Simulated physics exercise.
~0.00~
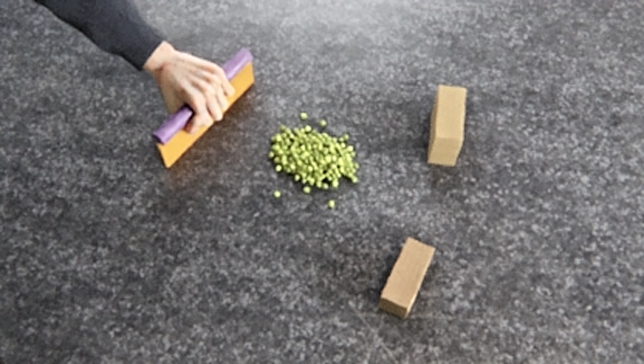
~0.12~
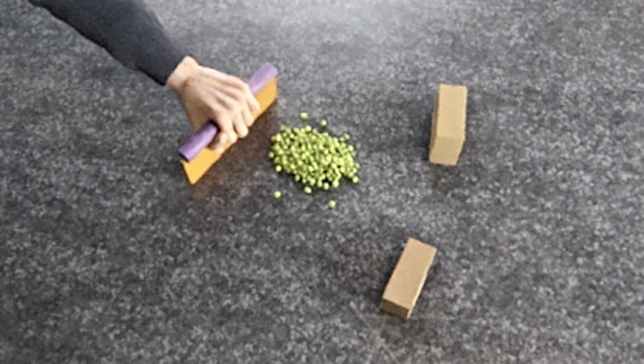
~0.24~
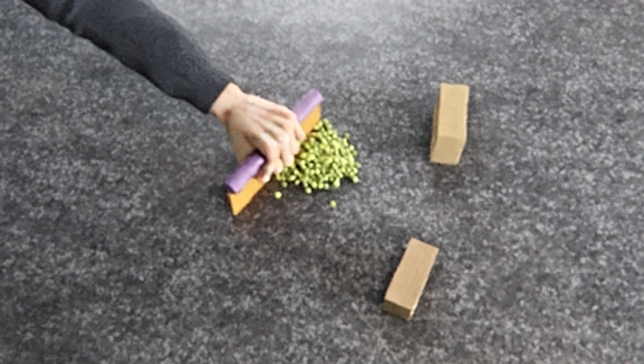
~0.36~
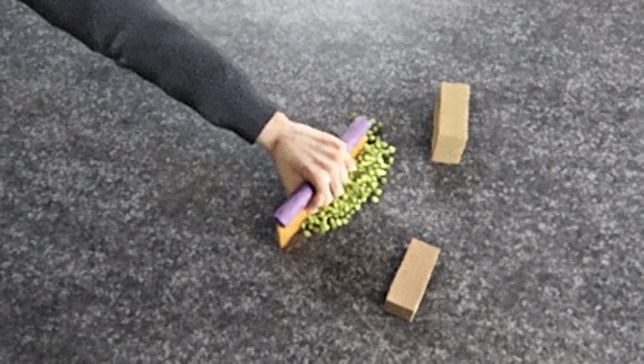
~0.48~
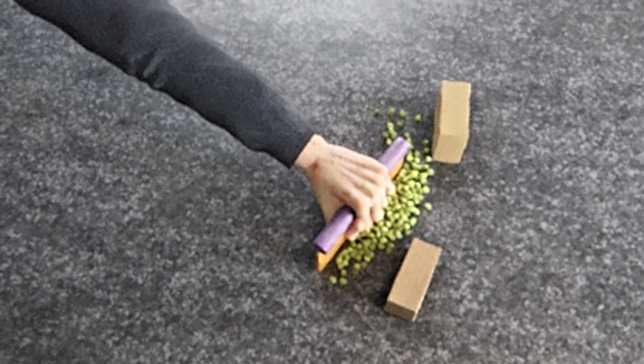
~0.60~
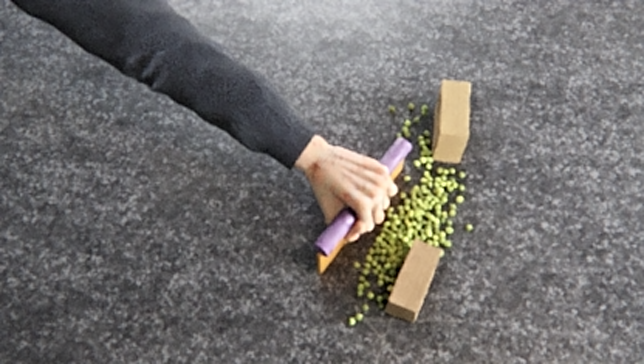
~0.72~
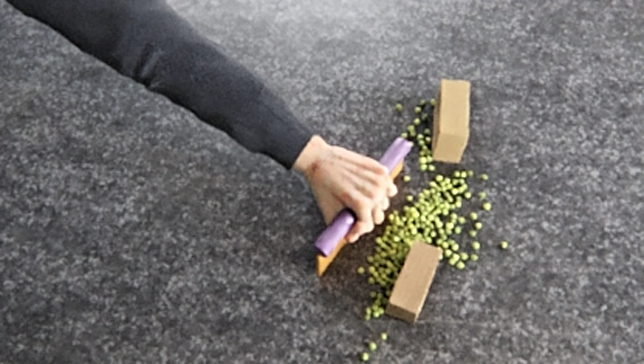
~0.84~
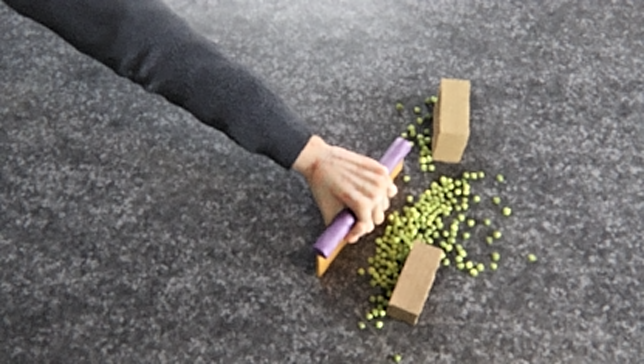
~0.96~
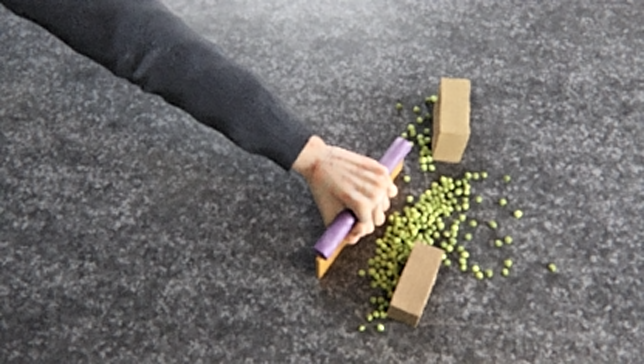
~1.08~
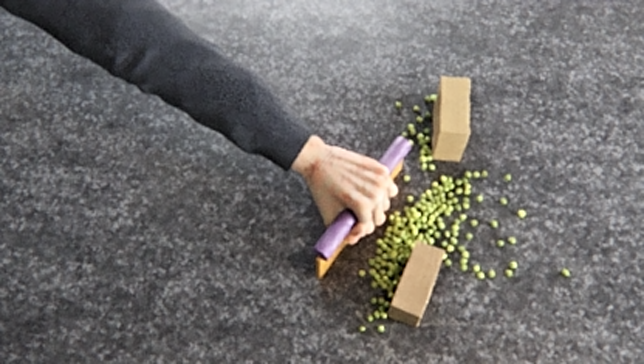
A hand pushes green peas rightward with a scraper, and some spill between two blocks.
